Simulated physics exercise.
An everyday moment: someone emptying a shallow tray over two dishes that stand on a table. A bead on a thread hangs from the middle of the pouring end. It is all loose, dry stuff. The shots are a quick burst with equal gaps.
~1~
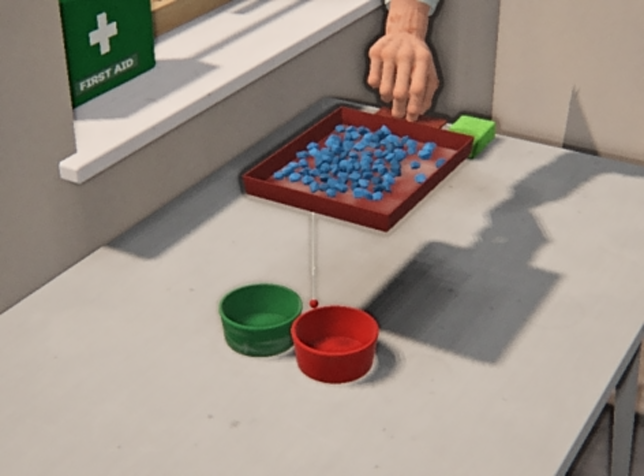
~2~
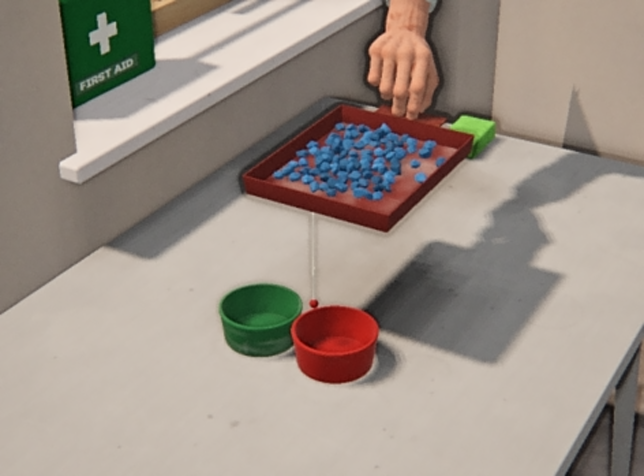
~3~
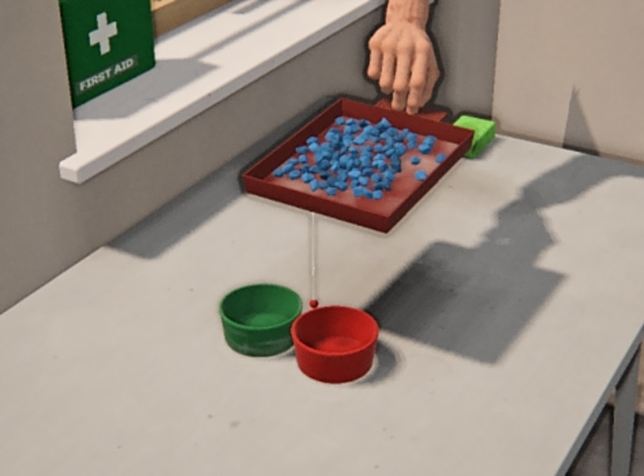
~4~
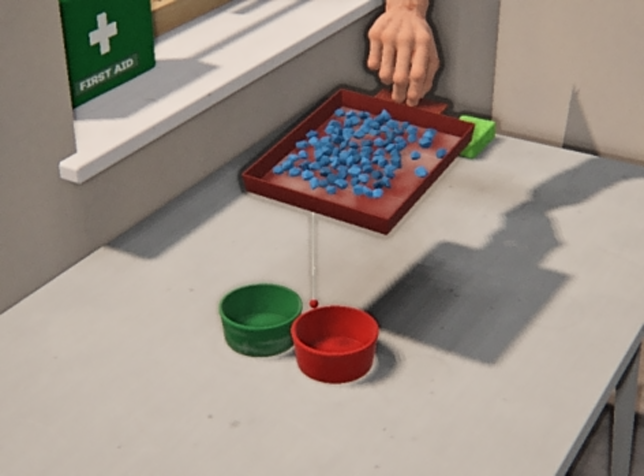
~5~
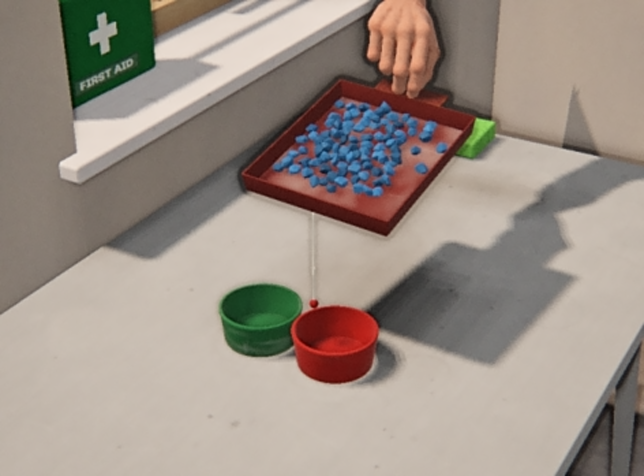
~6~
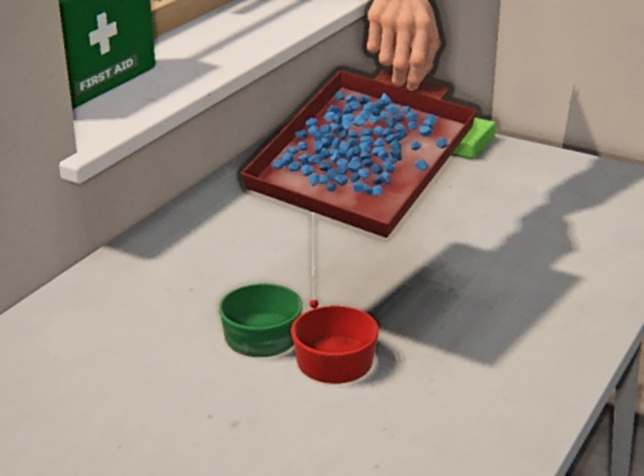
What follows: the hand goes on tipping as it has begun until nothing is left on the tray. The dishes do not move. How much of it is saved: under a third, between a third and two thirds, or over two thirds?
In the dishes lies from one third to two thirds of it.
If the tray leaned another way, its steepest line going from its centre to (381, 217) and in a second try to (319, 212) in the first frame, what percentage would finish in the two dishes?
Roughly 30 per cent, and 40 per cent.
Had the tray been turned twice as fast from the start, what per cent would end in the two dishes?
About 30 per cent.
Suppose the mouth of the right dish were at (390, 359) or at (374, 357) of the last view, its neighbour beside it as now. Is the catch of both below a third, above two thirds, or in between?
The first try: Above two thirds. The second: Above two thirds.
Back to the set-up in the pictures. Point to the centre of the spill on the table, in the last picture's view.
Around (373, 408).
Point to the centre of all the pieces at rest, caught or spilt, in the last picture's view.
Near (349, 375).
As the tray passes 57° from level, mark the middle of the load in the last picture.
Near (350, 192).
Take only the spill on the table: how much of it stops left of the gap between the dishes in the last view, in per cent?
Roughly 20 in a hundred.
Soon, tray tipped steeply; all on the tray.
A while on, tray tipped right over; about half on the tray; a small part in the right dish; about a quarter outside both; a small part in the air.
Towards the end, tray tipped past a quarter turn; about half in the right dish; about half outside both.
Finally, tray tipped past a quarter turn; about half in the right dish; none in the left dish; about half outside both.
